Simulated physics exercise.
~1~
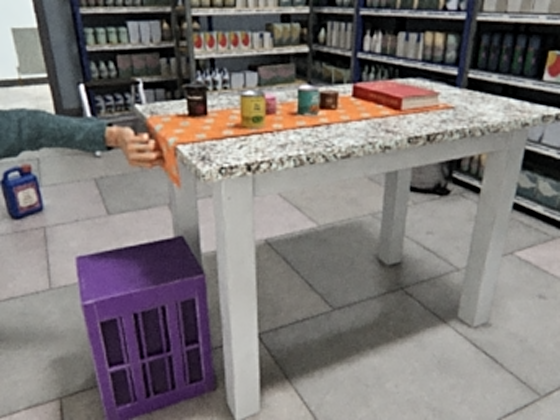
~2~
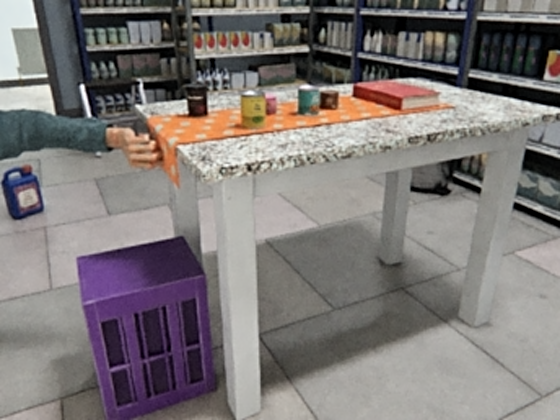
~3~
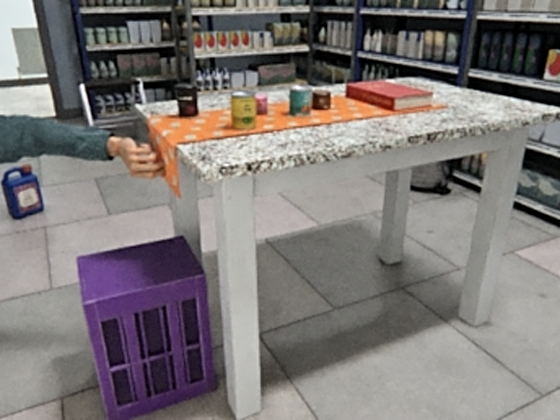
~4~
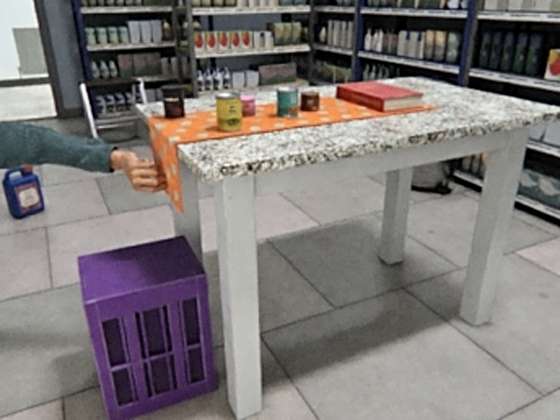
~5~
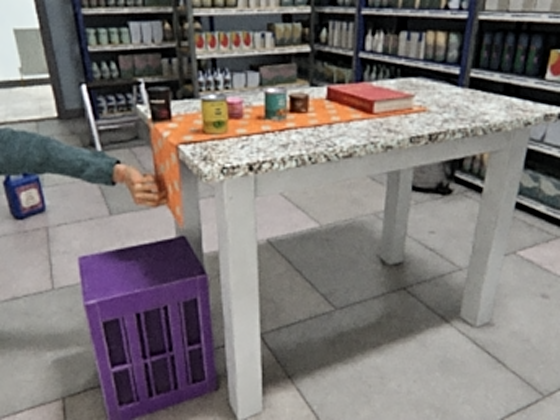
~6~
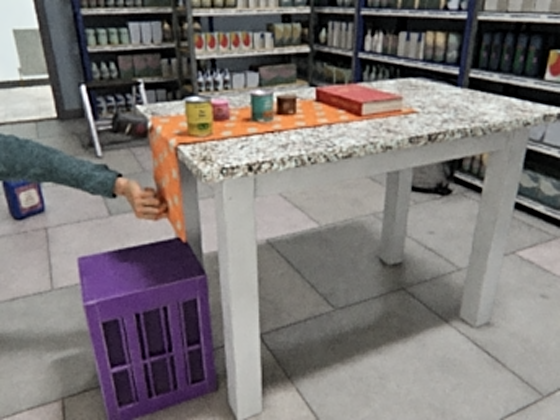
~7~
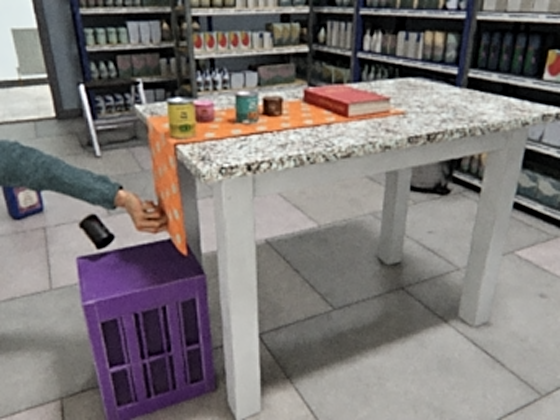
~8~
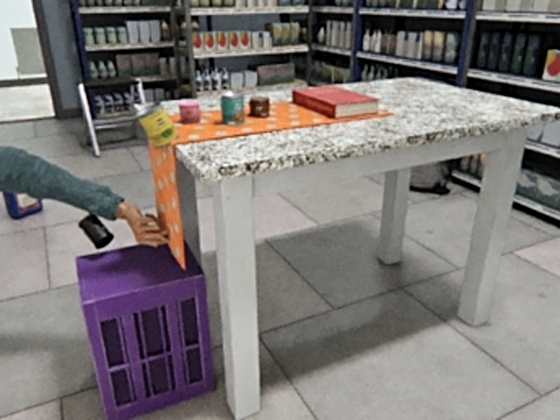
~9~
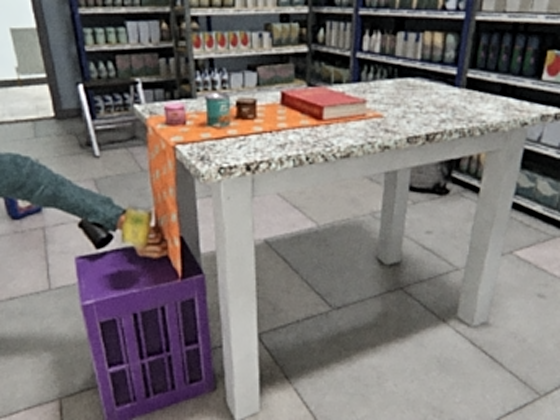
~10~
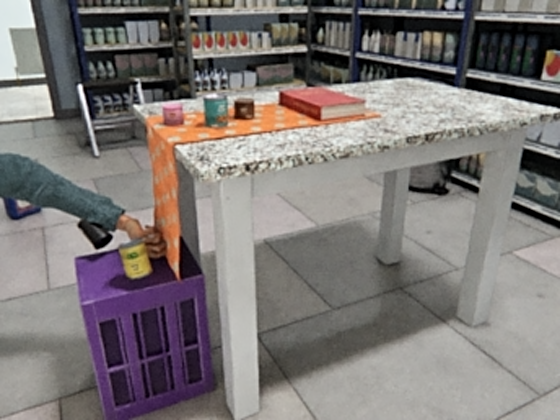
Hand drawing an orange tablecloth left off a table, the black can then the yellow can dropping, its end reaching a purple crate.
